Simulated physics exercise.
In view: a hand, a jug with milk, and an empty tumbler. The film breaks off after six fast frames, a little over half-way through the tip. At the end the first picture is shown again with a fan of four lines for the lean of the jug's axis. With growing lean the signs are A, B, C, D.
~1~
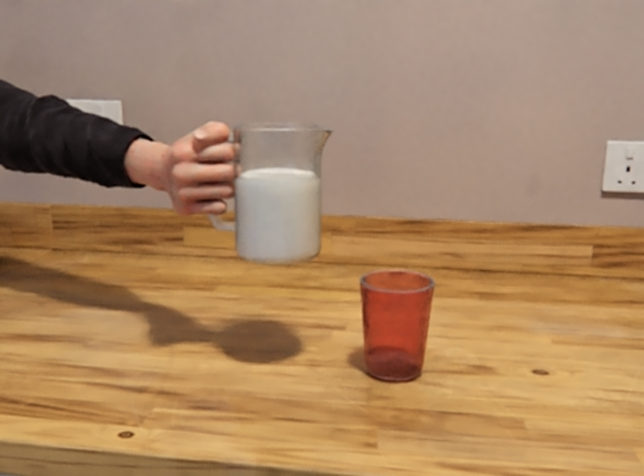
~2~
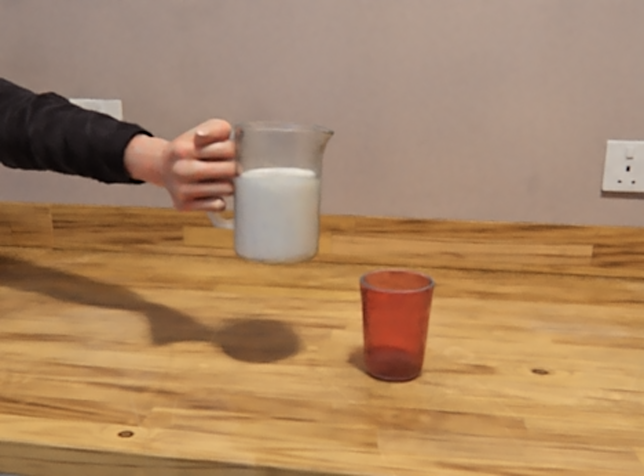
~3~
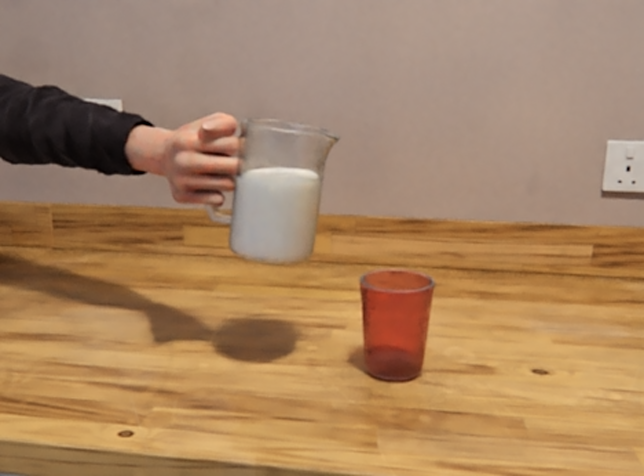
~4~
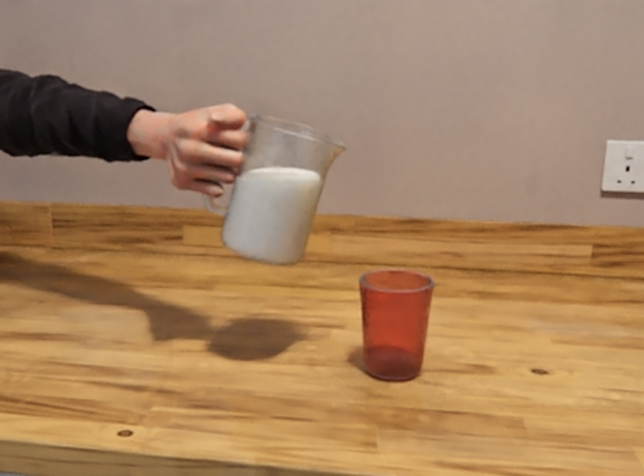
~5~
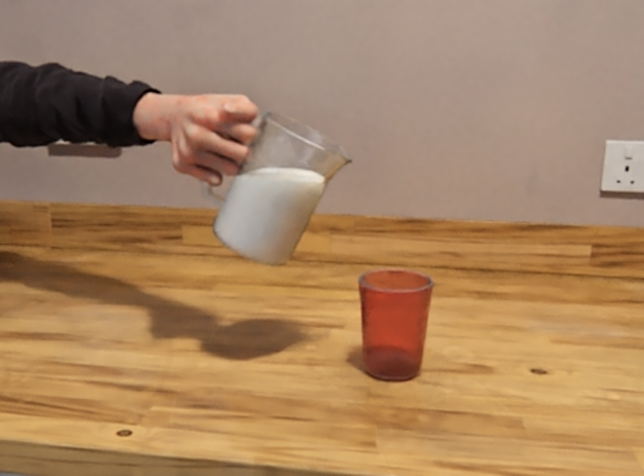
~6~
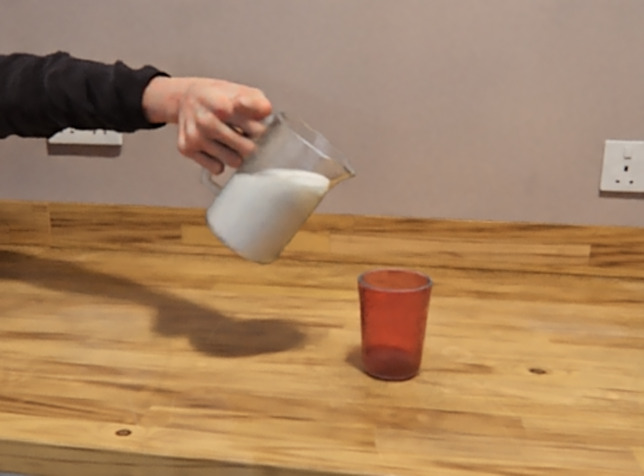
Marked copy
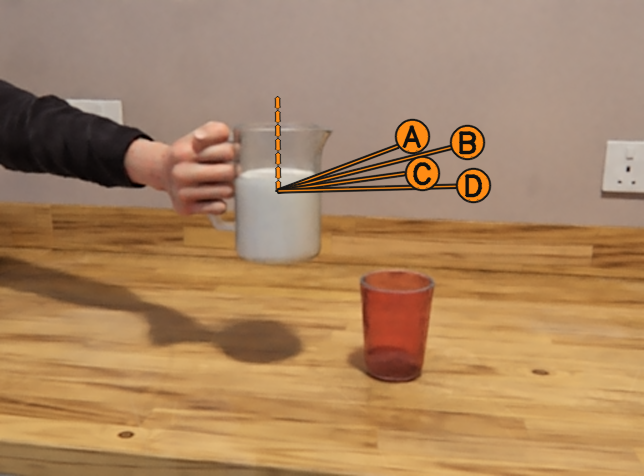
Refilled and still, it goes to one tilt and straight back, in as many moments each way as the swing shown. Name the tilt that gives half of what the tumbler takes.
Choose B.
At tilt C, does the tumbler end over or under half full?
Over.
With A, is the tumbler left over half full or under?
Under half.
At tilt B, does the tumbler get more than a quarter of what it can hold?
Yes.
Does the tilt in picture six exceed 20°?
Yes.
On the marked copy, A at (397, 146); B at (451, 147); C at (404, 173); D at (456, 186).
Choosing A, the tumbler ends with about 34 % of what it can hold.
Choosing B, the tumbler ends with about 52 % of what it can hold.
Choosing C, the tumbler ends with about 69 % of what it can hold.
Choosing D, the tumbler ends with about 82 % of what it can hold; 5 % of the milk is spilt.
